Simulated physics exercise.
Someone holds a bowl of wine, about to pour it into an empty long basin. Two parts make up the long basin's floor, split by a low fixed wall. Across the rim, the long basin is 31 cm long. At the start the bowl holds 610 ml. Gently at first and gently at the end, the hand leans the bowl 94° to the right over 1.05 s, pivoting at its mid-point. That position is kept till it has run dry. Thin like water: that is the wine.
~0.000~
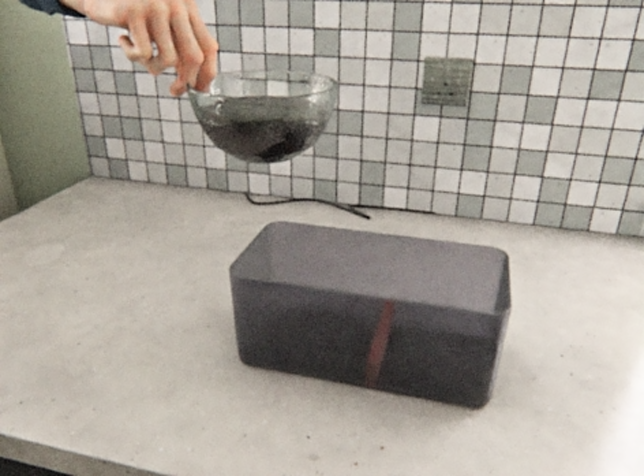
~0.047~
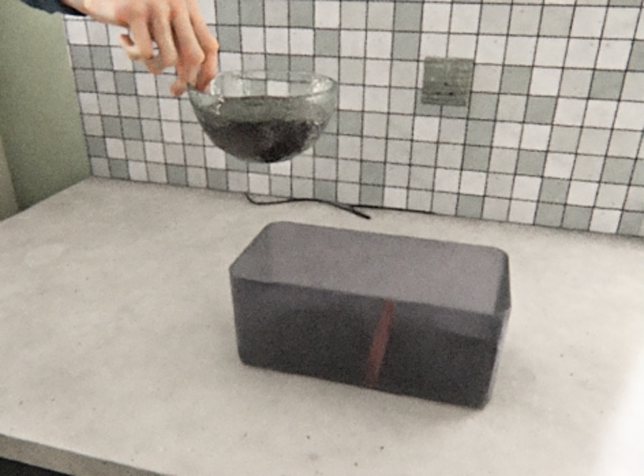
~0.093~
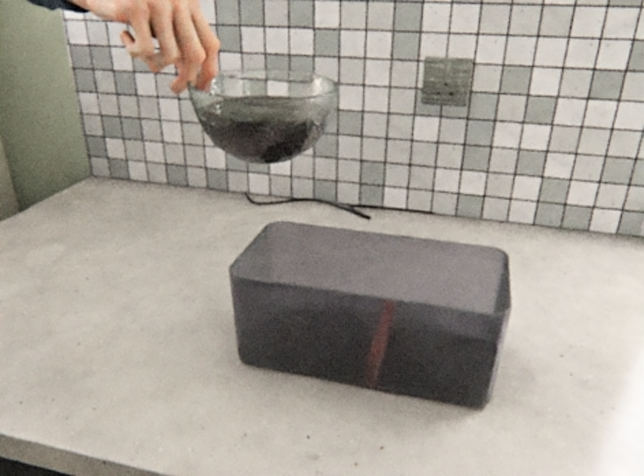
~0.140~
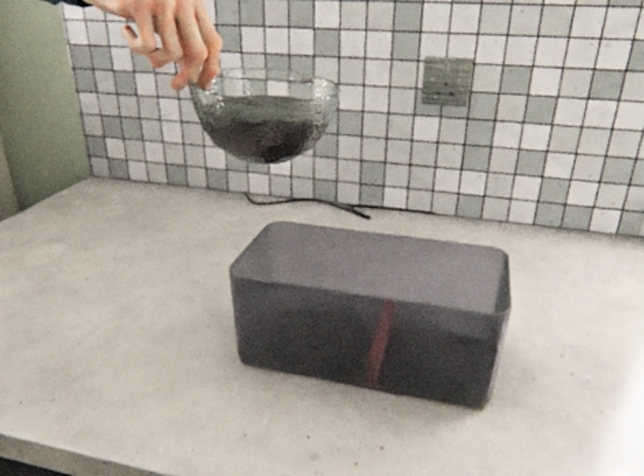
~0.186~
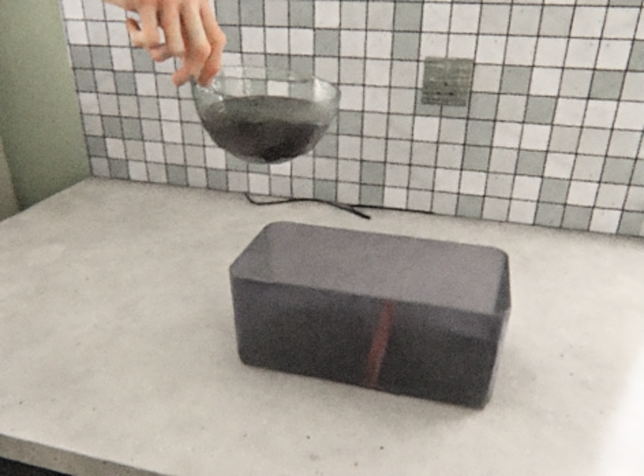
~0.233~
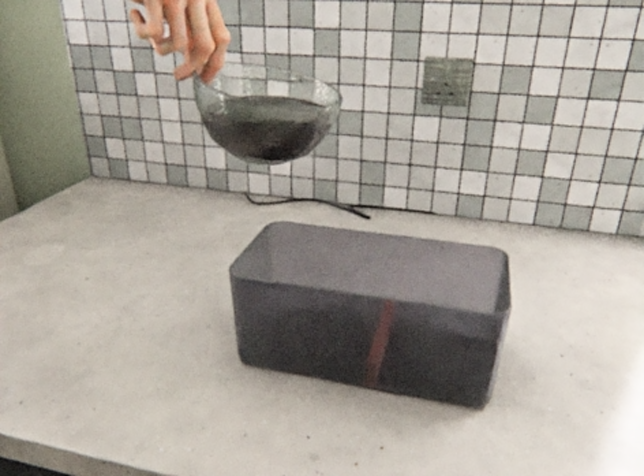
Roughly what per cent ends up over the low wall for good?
About 51 in every hundred.
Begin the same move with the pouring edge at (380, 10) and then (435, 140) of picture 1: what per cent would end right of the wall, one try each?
85 and 80 %.
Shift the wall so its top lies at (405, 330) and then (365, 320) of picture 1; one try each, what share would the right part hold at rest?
Around 10 and 75 percent, in that order.
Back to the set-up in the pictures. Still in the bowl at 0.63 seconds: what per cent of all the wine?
Near 64 in a hundred.
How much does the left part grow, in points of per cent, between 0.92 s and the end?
Roughly 22 per cent.
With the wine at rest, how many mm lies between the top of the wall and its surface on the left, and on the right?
On the left it's about 22 mm; on the right, about 18 mm.
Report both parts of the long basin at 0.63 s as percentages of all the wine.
Left roughly 4, right roughly 0.
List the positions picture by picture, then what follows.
The first picture shows tilt 0°; pouring edge (334, 89); surface from (207, 103) to (328, 113); the long basin's rim runs from (250, 246) to (509, 281); the wall's top is at (382, 329).
The second picture shows tilt 0°; pouring edge (335, 90); surface from (208, 104) to (328, 113).
The third picture shows tilt 2°; pouring edge (335, 92); surface from (208, 103) to (329, 114).
The fourth picture shows tilt 4°; pouring edge (337, 95); surface from (209, 103) to (330, 114).
The fifth picture shows tilt 7°; pouring edge (338, 99); surface from (210, 102) to (331, 115).
The sixth picture shows tilt 11°; pouring edge (339, 104); surface from (211, 103) to (333, 116).
By 0.63 s the tilt is 61° and 64 per cent is still to pour, 4 is left of the wall and 0 right of it.
By 0.92 s the tilt is 90° and 8 per cent is still to pour, 27 is left of the wall and 47 right of it.
By 1.22 s the tilt is 94° and 0 per cent is still to pour, 48 is left of the wall and 51 right of it.
By 1.55 s the tilt is 94° and 0 per cent is still to pour, 49 is left of the wall and 51 right of it.
At rest 48 per cent lies left of the wall, 51 right of it and 1 outside.
